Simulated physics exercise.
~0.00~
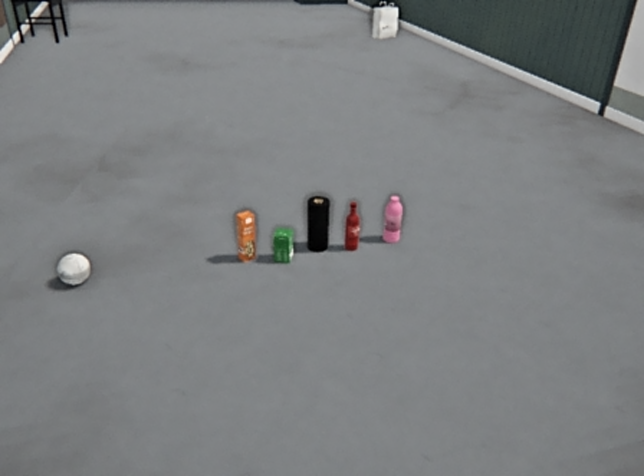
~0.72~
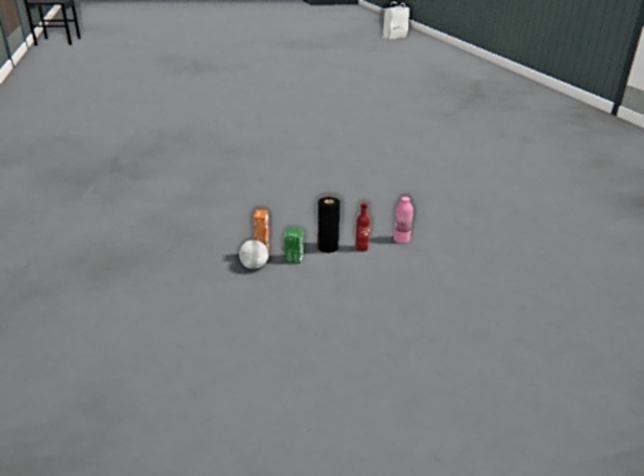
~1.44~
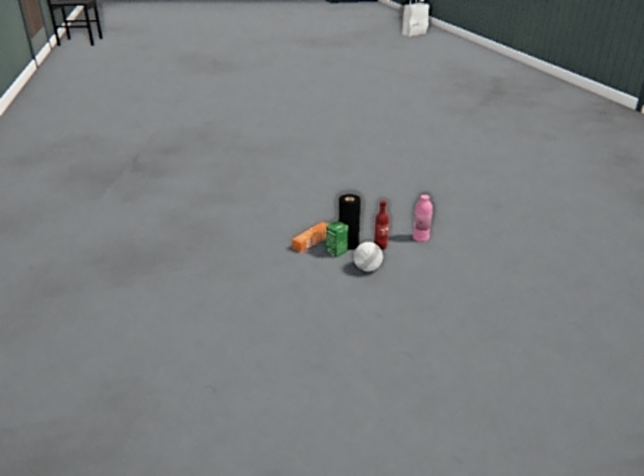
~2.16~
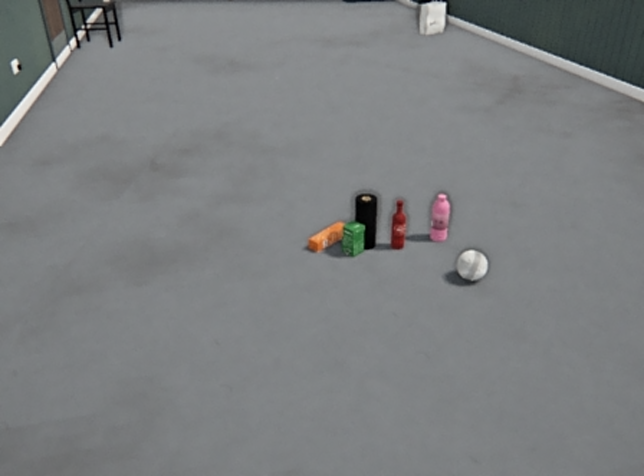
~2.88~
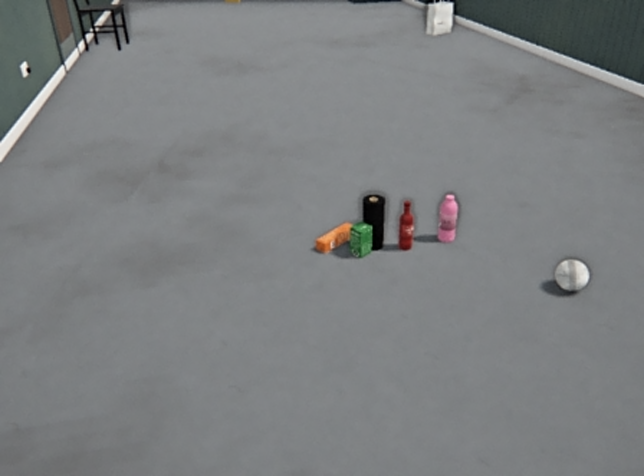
A white ball rolls right, knocks over an orange carton, nudges a green carton, and rolls clear.
